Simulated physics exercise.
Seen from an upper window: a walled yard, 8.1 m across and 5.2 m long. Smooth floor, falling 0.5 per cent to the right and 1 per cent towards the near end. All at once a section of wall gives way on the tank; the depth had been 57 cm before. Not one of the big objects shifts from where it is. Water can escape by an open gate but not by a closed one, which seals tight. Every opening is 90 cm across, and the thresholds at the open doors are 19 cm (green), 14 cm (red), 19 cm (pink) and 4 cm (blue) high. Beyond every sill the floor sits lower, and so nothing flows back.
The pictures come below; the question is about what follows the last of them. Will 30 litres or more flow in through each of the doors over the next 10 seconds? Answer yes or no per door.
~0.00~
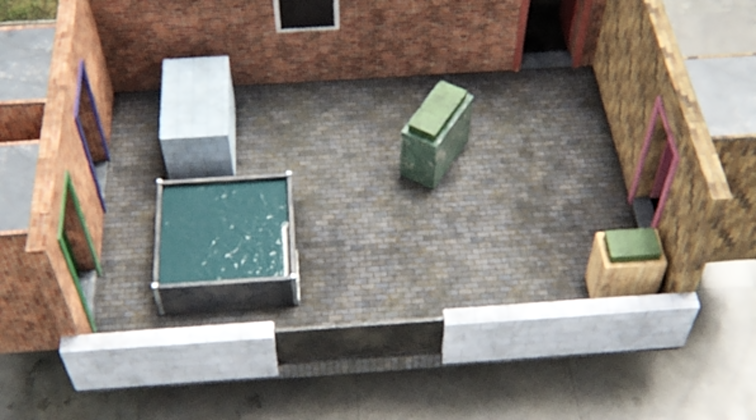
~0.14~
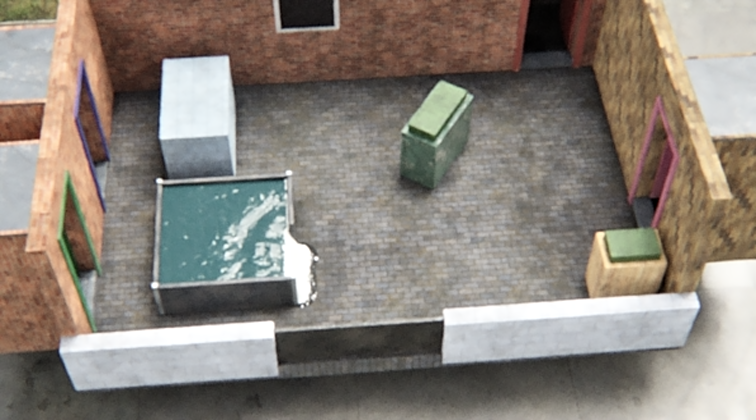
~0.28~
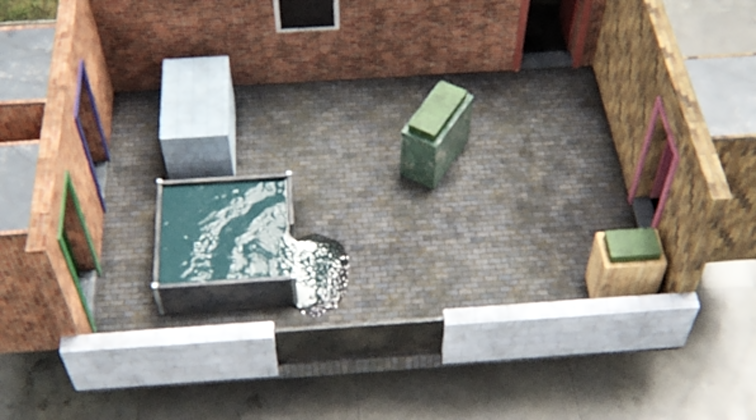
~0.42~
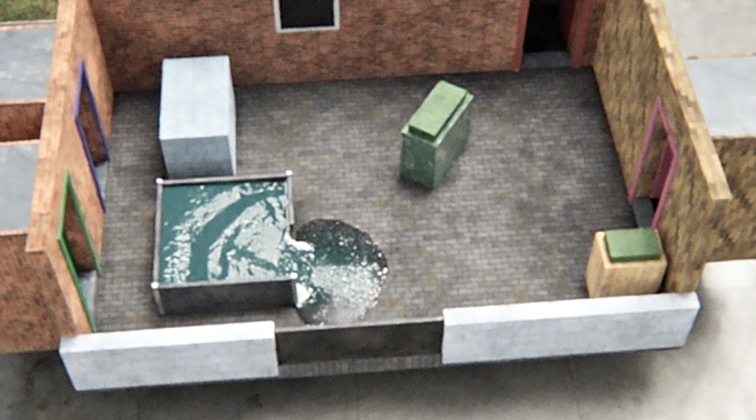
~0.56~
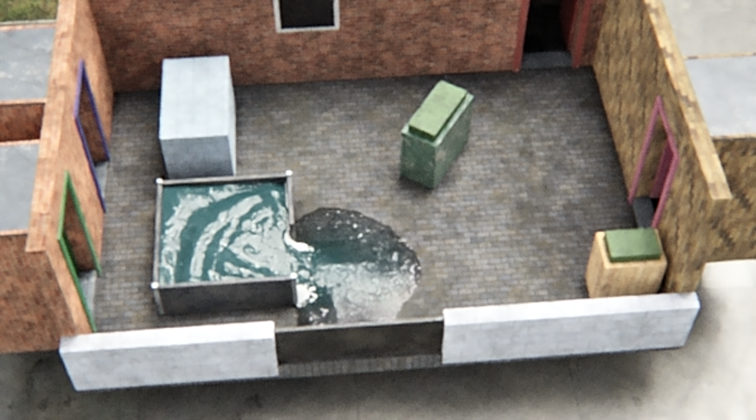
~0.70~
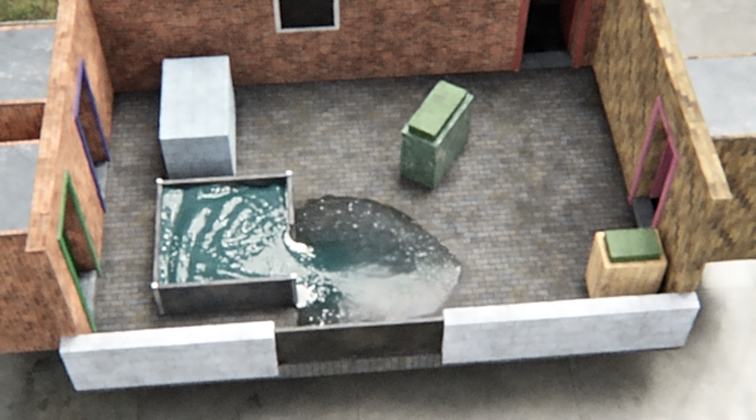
Green door: No, red door: No, pink door: No, blue door: No.
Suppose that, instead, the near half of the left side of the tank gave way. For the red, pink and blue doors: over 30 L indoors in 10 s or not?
Here's how it goes: Red falls short, pink falls short, blue exceeds it.
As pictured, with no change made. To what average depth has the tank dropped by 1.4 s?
Around 40 cm on average.
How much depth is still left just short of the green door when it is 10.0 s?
It comes to near 0.5 cm.
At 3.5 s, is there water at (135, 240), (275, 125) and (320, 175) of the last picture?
First spot not yet wet, second not yet wet, third not yet wet.
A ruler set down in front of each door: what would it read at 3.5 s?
Measured in centimetres, the green door gives 0, the red door 0, the pink door 18 and the blue door 0.
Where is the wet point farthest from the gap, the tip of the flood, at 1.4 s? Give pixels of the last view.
That lands around (585, 286) in the last picture.
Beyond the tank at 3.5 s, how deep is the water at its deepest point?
It gets to some 33 cm.
After 1.4 s water covers 25 % of the floor and is deepest (28 cm) near (311, 283); green door not reached, red door not reached, pink door not reached, blue door not reached.
After 2.2 s water covers 40 % of the floor and is deepest (32 cm) near (590, 307); green door not reached, red door not reached, pink door 9 cm at the sill, 0 L in, blue door not reached.
After 3.5 s water covers 45 % of the floor and is deepest (33 cm) near (657, 324); green door not reached, red door not reached, pink door 18 cm at the sill, 1 L in, blue door not reached.
After 6.0 s water covers 60 % of the floor and is deepest (16 cm) near (592, 85); green door not reached, red door 14 cm at the sill, 1 L in, pink door 14 cm at the sill, 3 L in, blue door not reached.
After 10.0 s water covers 85 % of the floor and is deepest (12 cm) near (583, 179); green door not reached, red door 9 cm at the sill, 2 L in, pink door 8 cm at the sill, 3 L in, blue door not reached.
